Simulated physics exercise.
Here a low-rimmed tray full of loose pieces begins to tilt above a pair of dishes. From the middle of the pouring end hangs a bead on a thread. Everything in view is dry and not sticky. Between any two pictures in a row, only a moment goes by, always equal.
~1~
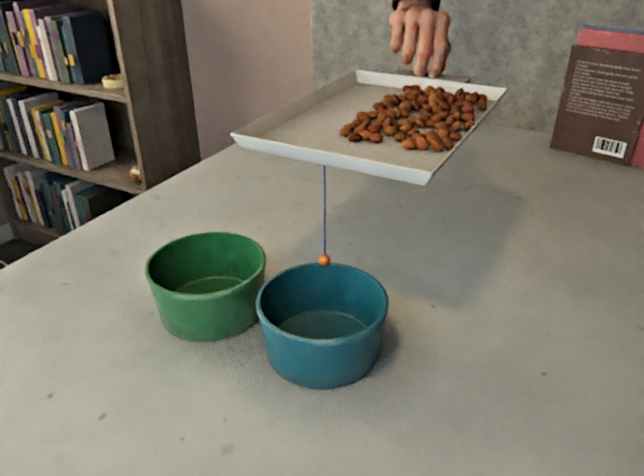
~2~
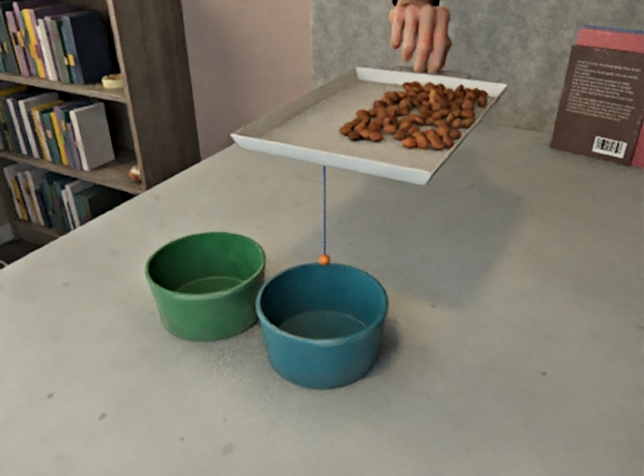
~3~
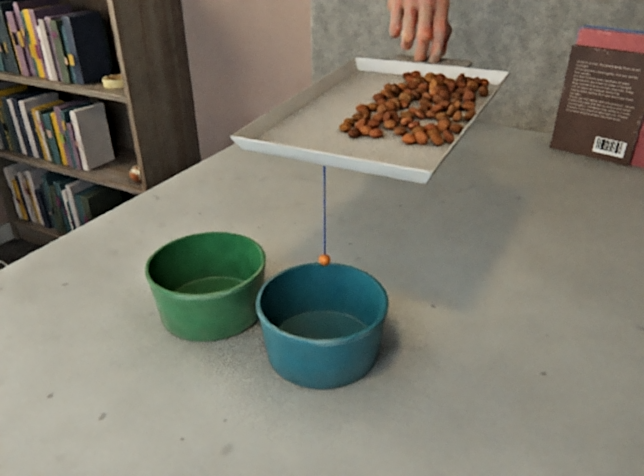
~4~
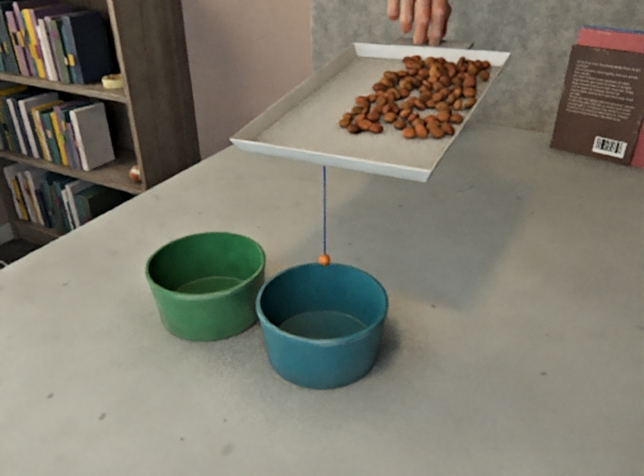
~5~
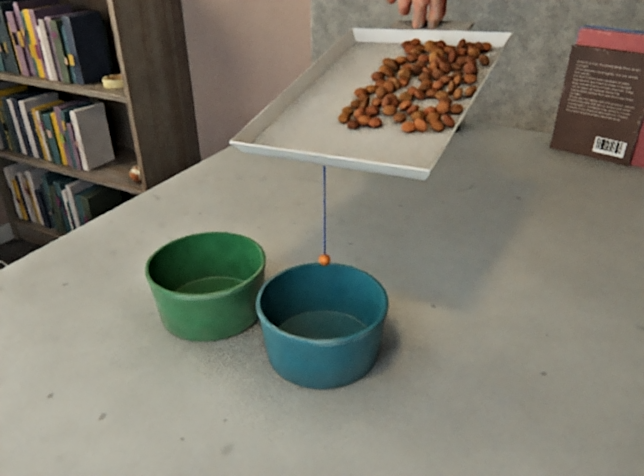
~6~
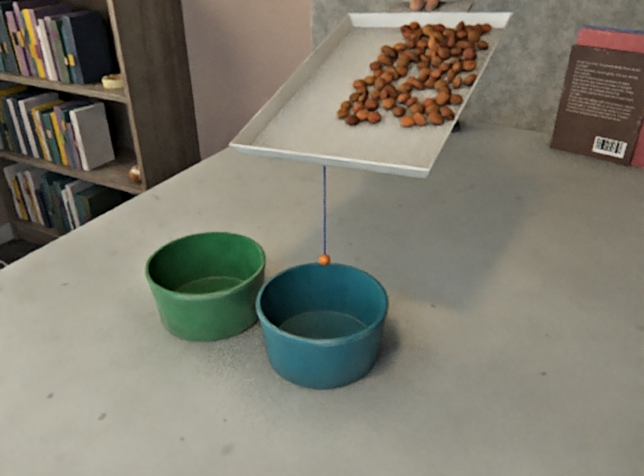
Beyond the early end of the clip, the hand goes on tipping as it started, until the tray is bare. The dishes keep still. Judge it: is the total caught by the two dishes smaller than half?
Most gets caught.
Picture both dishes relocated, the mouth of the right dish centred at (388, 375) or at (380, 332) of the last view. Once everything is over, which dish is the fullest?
First try, the leftmost dish; second try, the leftmost dish.
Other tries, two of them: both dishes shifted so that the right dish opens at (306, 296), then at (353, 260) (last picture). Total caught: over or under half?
The first time it's higher than half, the second time lower than half.
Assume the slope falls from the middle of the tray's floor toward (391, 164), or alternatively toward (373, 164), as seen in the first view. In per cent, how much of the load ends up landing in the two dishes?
The first gives 20 %, the second 40 %.
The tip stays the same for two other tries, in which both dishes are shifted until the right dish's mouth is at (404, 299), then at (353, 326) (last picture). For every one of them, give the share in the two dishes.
Roughly 40 per cent, then roughly 90 per cent.
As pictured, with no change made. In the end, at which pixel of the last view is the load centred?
Roughly pixel (239, 320).
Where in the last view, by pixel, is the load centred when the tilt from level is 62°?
Somewhere near pixel (281, 171).
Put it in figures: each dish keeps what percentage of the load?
About 40 % ends in the left dish and about 30 % in the right dish.
Soon after the last picture, tray tipped steeply; about half on the tray; a small part in the right dish; a stray few in the left dish; a stray few outside both; about a third in the air.
A little later, tray tipped past a quarter turn; about a third in the right dish; about half in the left dish; about a quarter outside both; a stray few in the air.
Later still, tray tipped past a quarter turn; about a third in the right dish; about half in the left dish; about a quarter outside both.
At rest, tray tipped past a quarter turn; about a third in the right dish; about half in the left dish; about a quarter outside both.
